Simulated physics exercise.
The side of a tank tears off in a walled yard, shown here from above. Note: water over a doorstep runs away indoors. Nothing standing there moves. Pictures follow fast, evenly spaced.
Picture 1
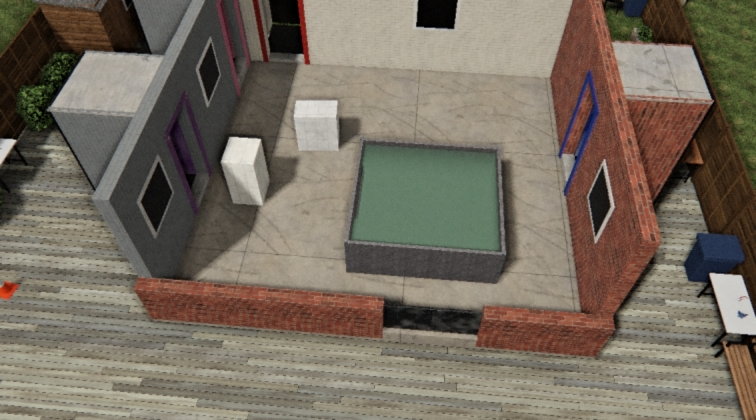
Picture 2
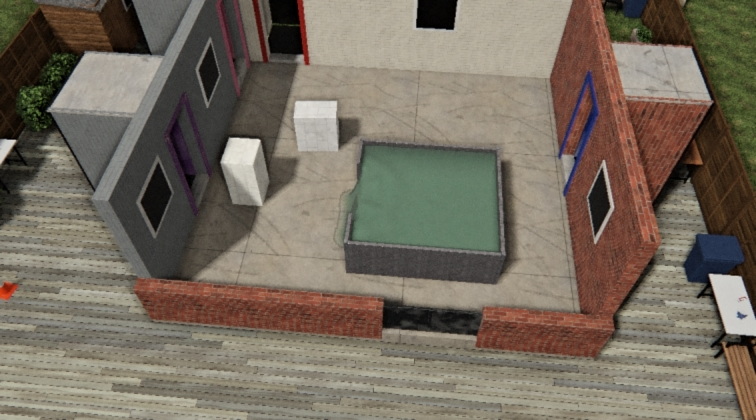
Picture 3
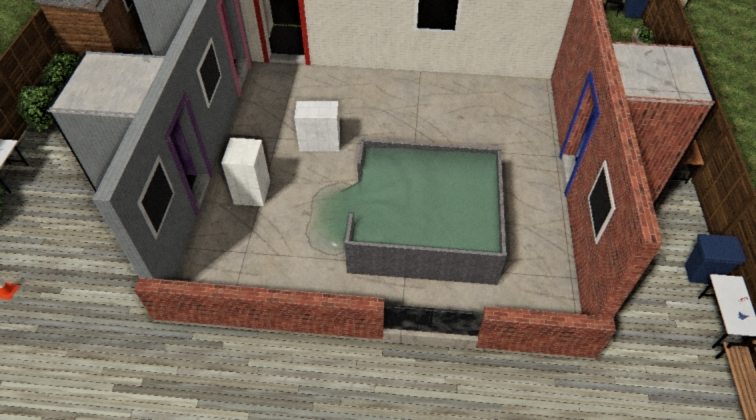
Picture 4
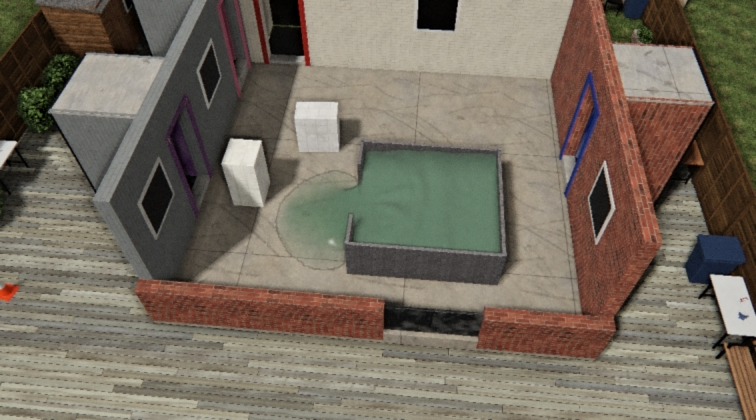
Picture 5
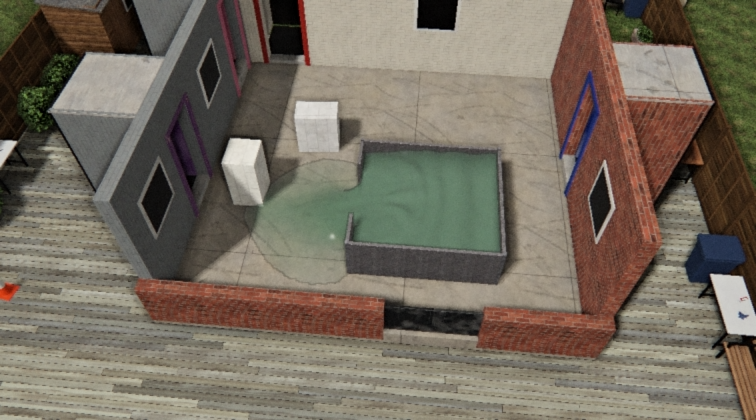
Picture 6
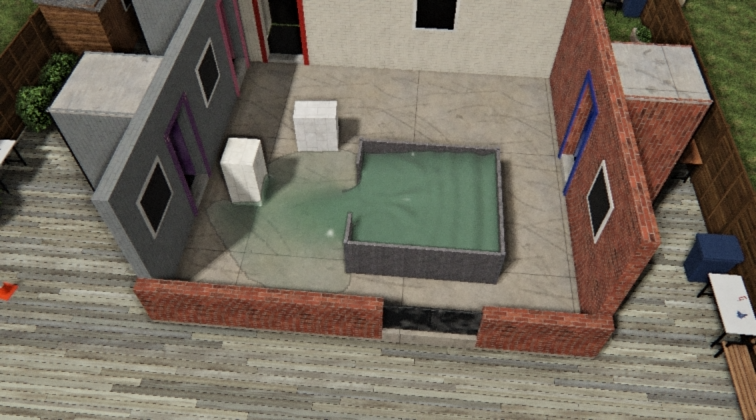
A tank of green water breaks open on its left side and floods the floor.
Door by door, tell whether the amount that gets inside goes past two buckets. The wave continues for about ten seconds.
Door by door: The purple door goes past two buckets, the blue door stays at two buckets or less, the pink door stays at two buckets or less, the red door goes past two buckets.
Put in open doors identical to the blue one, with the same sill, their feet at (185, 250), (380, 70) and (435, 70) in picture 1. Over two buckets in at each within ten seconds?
Door by door: Ends up above, ends up below, ends up below.
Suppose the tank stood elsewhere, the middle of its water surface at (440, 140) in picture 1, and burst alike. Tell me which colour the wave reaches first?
First: The purple one.
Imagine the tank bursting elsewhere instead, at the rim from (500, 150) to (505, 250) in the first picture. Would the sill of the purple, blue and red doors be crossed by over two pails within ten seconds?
Taking them in turn, the purple door undershoots, the blue door overshoots, and the red door overshoots.
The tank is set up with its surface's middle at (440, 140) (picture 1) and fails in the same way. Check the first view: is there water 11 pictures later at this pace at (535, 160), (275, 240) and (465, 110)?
As listed: Untouched, reached, untouched.
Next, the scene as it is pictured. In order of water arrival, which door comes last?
I'd go with the blue one.
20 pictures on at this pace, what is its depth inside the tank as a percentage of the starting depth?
Around 46 in a hundred, give or take.
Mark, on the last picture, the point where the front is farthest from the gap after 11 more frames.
At roughly (251, 62).
A moment on, water covers 25 % of the floor; the purple door under two buckets in, the blue door not reached, the pink door not reached, the red door not reached.
Next, water covers 35 % of the floor; the purple door over two buckets in, the blue door not reached, the pink door wet at the sill, nothing in, the red door not reached.
Then, water covers 45 % of the floor; the purple door over two buckets in, the blue door not reached, the pink door wet at the sill, nothing in, the red door over two buckets in.
Later, water covers 80 % of the floor; the purple door far over two buckets in, the blue door not reached, the pink door wet at the sill, nothing in, the red door far over two buckets in.
In the end, water covers 100 % of the floor; the purple door far over two buckets in, the blue door wet at the sill, nothing in, the pink door wet at the sill, nothing in, the red door far over two buckets in.
